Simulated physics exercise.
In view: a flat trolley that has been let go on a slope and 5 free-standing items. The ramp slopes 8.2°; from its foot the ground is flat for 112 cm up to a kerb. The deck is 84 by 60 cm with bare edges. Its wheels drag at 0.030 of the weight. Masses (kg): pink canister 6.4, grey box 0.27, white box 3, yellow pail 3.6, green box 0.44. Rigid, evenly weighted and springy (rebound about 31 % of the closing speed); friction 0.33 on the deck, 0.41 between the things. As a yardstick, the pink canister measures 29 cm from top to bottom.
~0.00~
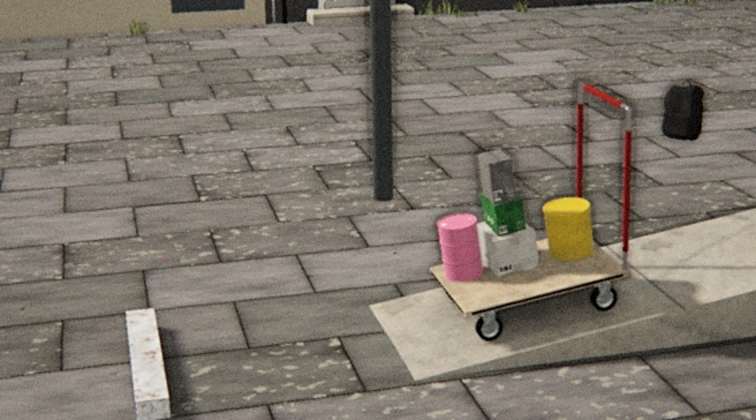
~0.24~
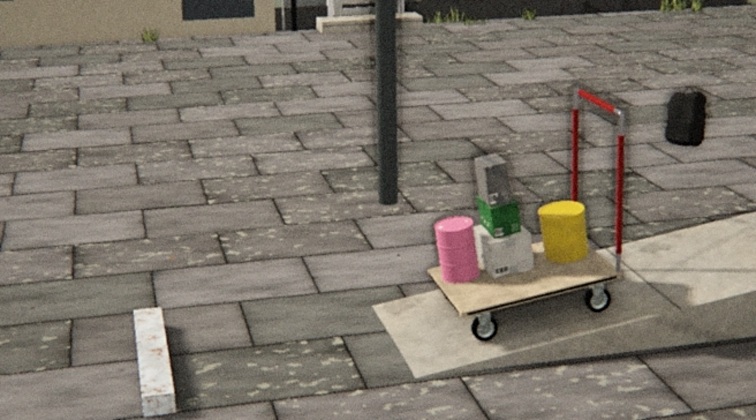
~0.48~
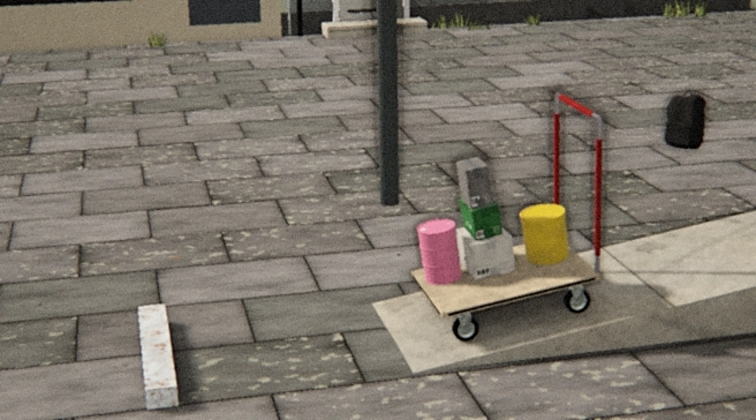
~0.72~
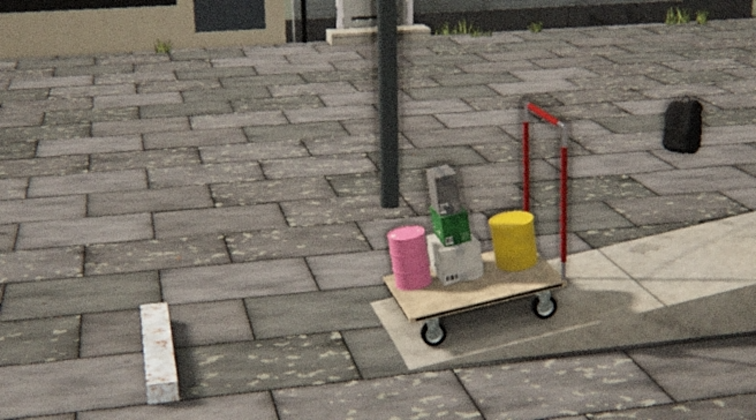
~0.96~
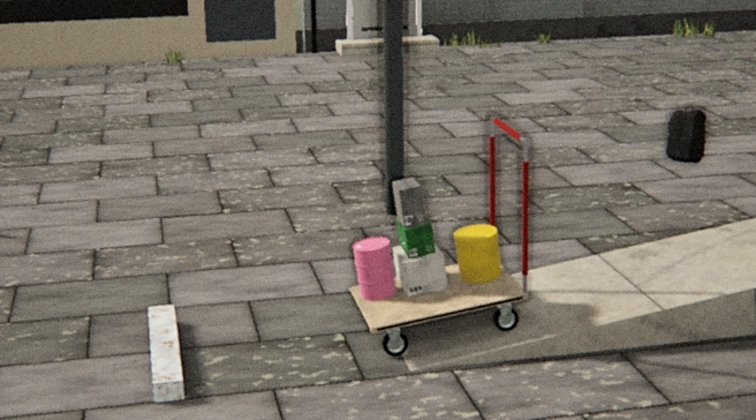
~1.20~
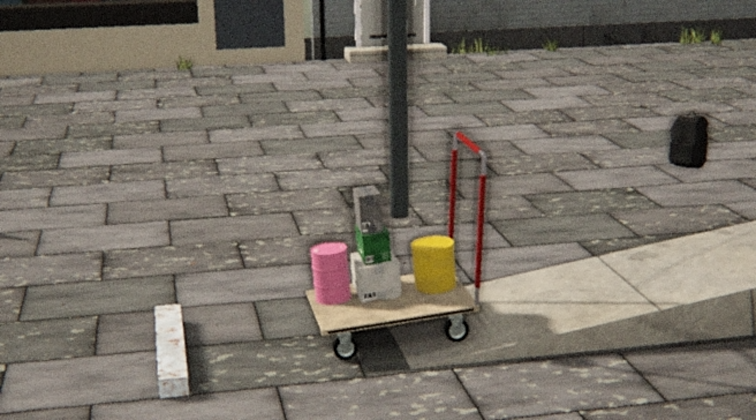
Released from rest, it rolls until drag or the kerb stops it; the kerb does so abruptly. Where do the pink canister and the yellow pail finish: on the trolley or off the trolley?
The pink canister ends off the deck, the yellow pail is still aboard.
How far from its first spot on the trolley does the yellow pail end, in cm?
About 16 cm.
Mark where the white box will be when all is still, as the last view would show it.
Near (212, 292).
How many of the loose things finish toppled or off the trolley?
In all, 1.
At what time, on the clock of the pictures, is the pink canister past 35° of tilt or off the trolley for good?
Near 2.1 s.
After 1.90 s, trolley at the kerb; pink canister slid 3 cm near (187, 286); yellow pail slid 3 cm near (294, 283); grey box slid 3 cm.
After 2.10 s, trolley at the kerb; pink canister now off the trolley; yellow pail slid 14 cm near (273, 285); grey box slid 17 cm.
At rest (3.1 s), off the trolley, pink canister; not toppled but over 10 cm from the start, grey box, white box, yellow pail and green box. Seen from the same camera at the end, pink canister near (124, 335), yellow pail near (271, 285).
